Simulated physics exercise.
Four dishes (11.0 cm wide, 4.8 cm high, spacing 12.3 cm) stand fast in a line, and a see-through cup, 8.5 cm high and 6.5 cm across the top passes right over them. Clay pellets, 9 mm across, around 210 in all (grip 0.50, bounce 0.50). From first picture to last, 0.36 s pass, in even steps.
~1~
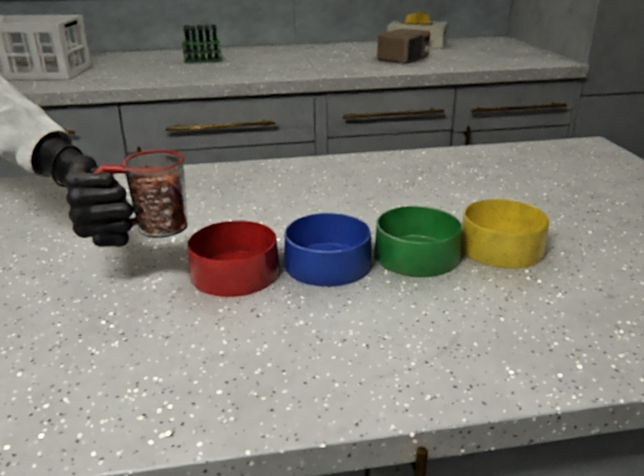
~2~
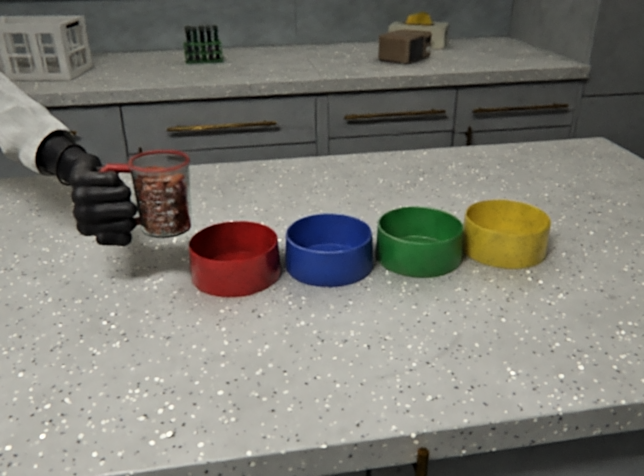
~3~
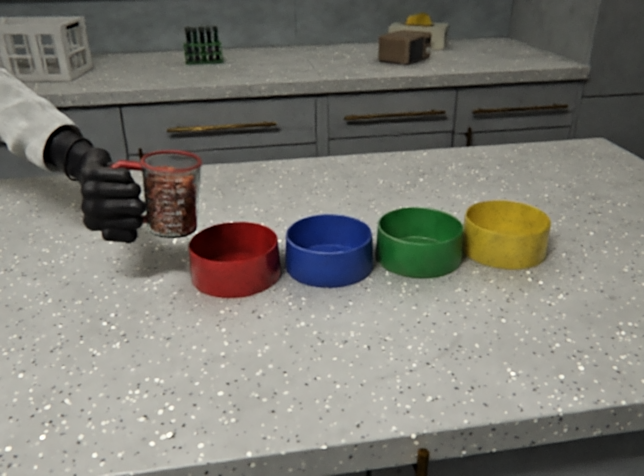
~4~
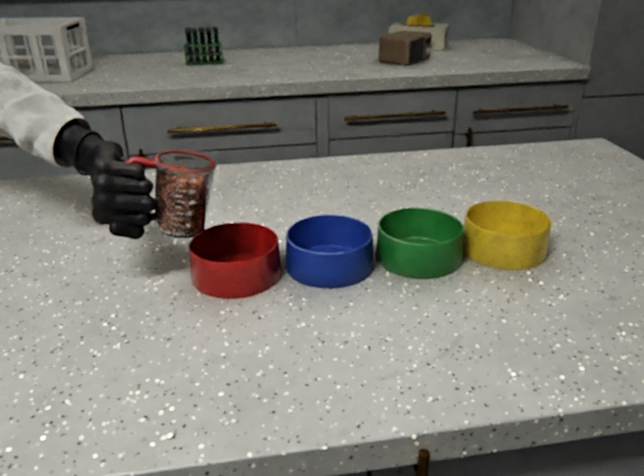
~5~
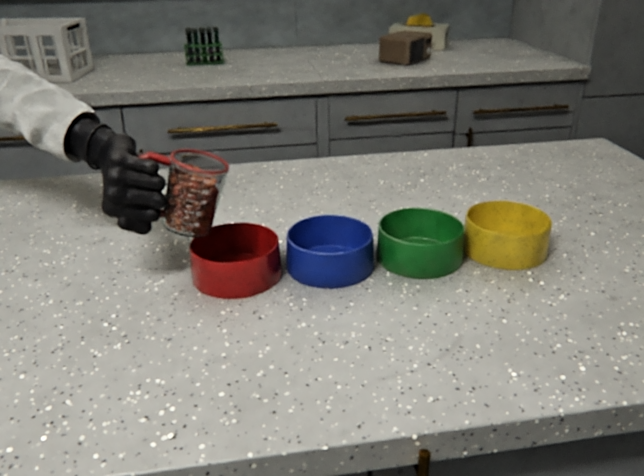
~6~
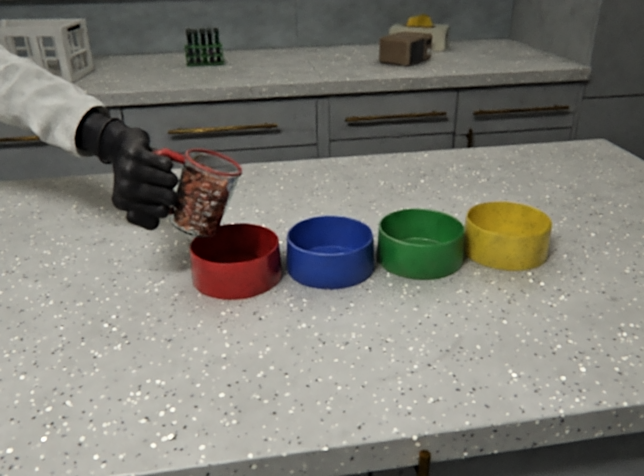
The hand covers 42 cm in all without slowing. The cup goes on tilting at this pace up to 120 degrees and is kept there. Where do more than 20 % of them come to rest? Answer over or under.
Red dish: Under; blue dish: Under; green dish: Over; yellow dish: Under; on the counter: Under.
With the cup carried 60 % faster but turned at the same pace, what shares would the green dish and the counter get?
Green 0, counter 0.
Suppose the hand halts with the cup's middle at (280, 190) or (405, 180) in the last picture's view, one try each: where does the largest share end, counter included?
Most goes to: Blue; green.
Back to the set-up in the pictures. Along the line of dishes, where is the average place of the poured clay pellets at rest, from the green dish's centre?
Some 1 cm to the right.
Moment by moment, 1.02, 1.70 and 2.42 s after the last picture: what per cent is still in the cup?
In turn: 95, 0, 0.
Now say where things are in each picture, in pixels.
The first frame shows cup at (159, 194), tilt 0 degrees, lip at (182, 159), moved 0.0 cm; middle of the pieces at (158, 201); red dish at (232, 240); blue dish at (328, 232); green dish at (419, 224); yellow dish at (506, 216).
The second frame shows cup at (163, 195), tilt 2 degrees, lip at (188, 160), moved 0.4 cm; middle of the pieces at (162, 202).
The third frame shows cup at (172, 195), tilt 6 degrees, lip at (200, 162), moved 1.4 cm; middle of the pieces at (170, 202).
The fourth frame shows cup at (183, 195), tilt 12 degrees, lip at (214, 165), moved 2.6 cm; middle of the pieces at (180, 201).
The fifth frame shows cup at (193, 194), tilt 17 degrees, lip at (228, 167), moved 3.8 cm; middle of the pieces at (190, 201).
The sixth frame shows cup at (204, 194), tilt 22 degrees, lip at (241, 170), moved 5.0 cm; middle of the pieces at (200, 200); red dish at (235, 243); blue dish at (330, 234); green dish at (421, 226); yellow dish at (509, 219).
Then, 1.02 s after the last picture, tilt 97 degrees; cup holds 95 %.
Then, 1.70 s after the last picture, tilt 120 degrees; cup holds 0 %, green 100 %.
Then, 2.42 s after the last picture, tilt 120 degrees; cup holds 0 %, green 95 %.
In the end, red 0 %, blue 0 %, green 95 %, yellow 0 %, counter 5 %.
